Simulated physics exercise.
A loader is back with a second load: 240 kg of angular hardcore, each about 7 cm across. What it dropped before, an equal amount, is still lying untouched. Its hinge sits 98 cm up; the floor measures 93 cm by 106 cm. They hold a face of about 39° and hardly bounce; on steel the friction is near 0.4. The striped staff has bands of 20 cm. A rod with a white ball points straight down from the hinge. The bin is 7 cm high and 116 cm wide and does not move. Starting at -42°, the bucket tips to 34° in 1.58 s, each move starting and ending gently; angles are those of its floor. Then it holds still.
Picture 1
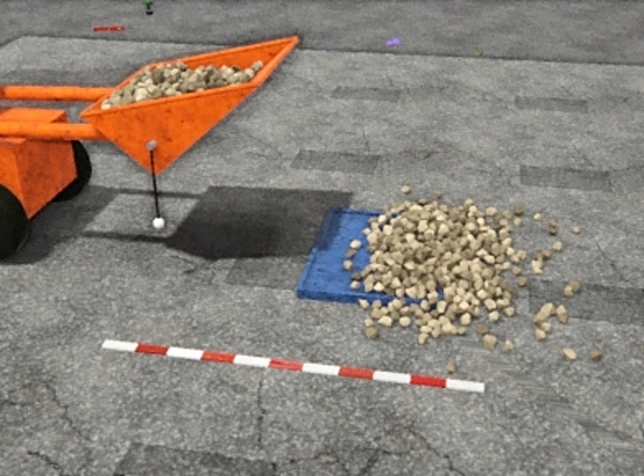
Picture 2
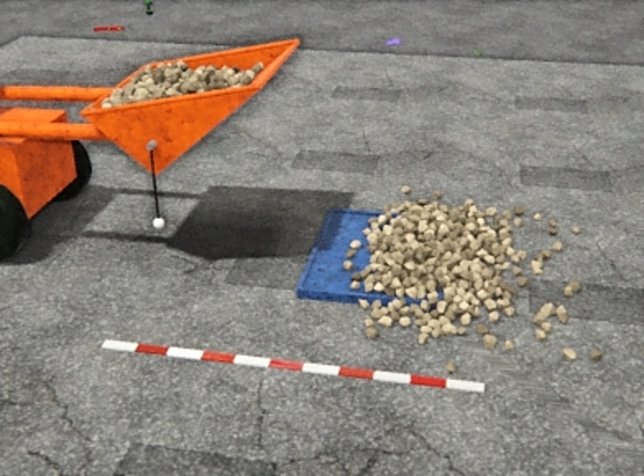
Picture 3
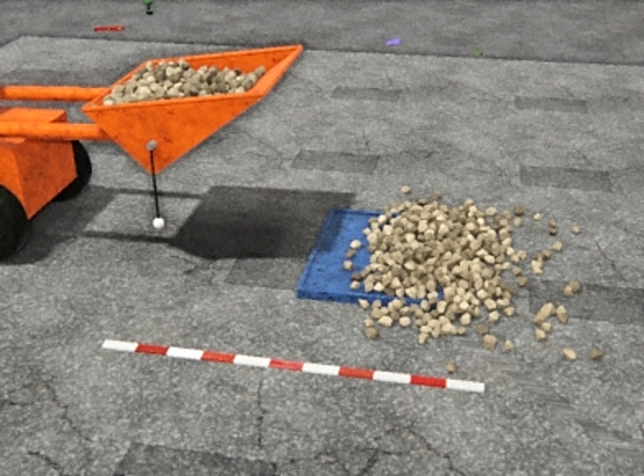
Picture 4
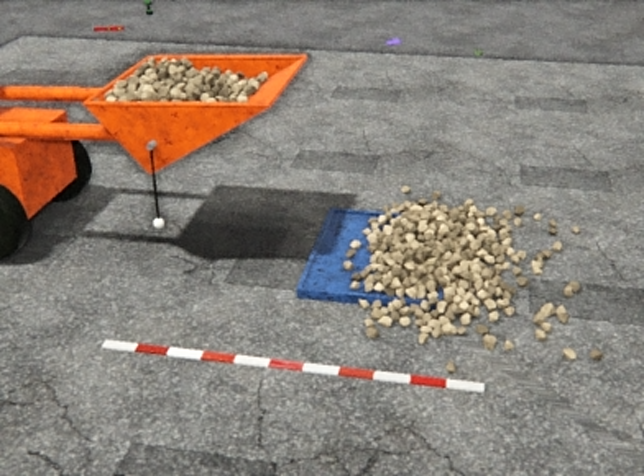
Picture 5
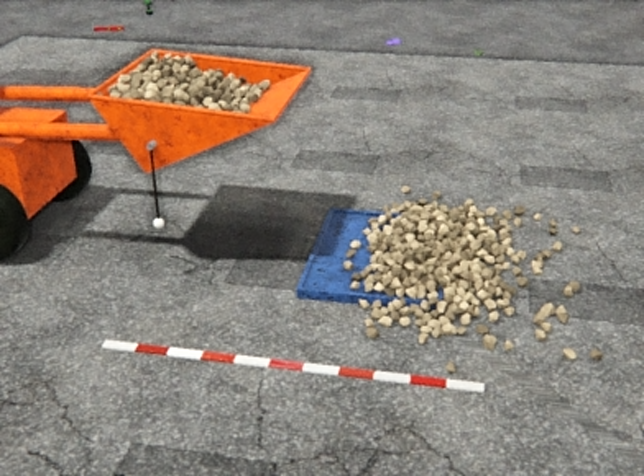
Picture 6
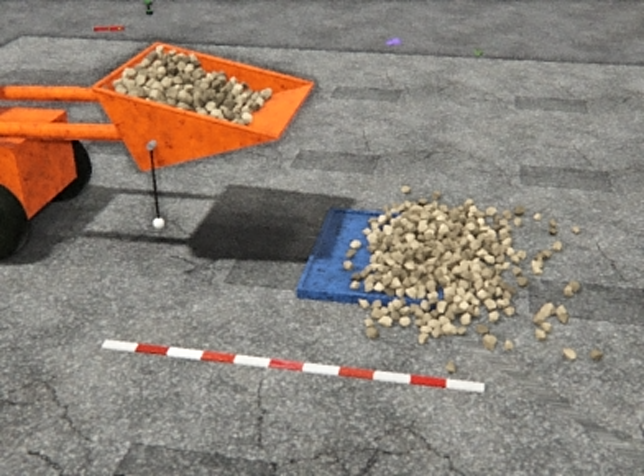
The video shows an orange loader bucket full of pale stones slowly rotating forward, its front lip lowering while the stones stay inside, beside a motionless stone pile covering part of a blue tray and the grey pavement.
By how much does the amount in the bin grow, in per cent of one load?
Some 38 per cent is added.
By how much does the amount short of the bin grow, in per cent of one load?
About 55 per cent.
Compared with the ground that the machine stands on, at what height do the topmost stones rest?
Some 30 cm above that level.
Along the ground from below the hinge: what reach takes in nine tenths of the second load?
About 120 cm.
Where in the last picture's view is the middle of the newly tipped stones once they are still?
Around (312, 243).
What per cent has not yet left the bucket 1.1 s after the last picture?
About 85 per cent.
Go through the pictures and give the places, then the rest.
The first picture shows lip at (258, 84), floor tilted -42°, highest stones at (227, 72). The earlier load is highest near (419, 231), 25 cm above ground level, 47 % in the bin, 53 % beside or beyond the bin.
The second picture shows lip at (260, 87), floor tilted -41°, highest stones at (228, 72).
The third picture shows lip at (264, 94), floor tilted -37°, highest stones at (179, 71).
In the fourth picture, the bucket is at -32°, its lip at (269, 105); the top of the load is at (166, 68).
In the fifth picture, the bucket is at -25°, its lip at (275, 120); the top of the load is at (156, 63).
In the sixth picture, the bucket is at -17°, its lip at (278, 137); the top of the load is at (155, 59).
Then, 0.6 s after the last picture the floor is at 22°; in per cent of one load, 100 in the bucket, 47 in the bin, 53 beside or beyond the bin; the foremost stones are at (568, 272).
Then, 1.1 s after the last picture the floor is at 34°; in per cent of one load, 85 in the bucket, 15 short of the bin, 47 in the bin, 53 beside or beyond the bin; the foremost stones are at (568, 272).
Then, 1.4 s after the last picture the floor is at 34°; in per cent of one load, 36 in the bucket, 46 short of the bin, 65 in the bin, 53 beside or beyond the bin; the foremost stones are at (568, 272).
Then, 3.9 s after the last picture the floor is at 34°; in per cent of one load, 0 in the bucket, 56 short of the bin, 85 in the bin, 59 beside or beyond the bin; the foremost stones are at (568, 272). Net gain in the bin, 38.
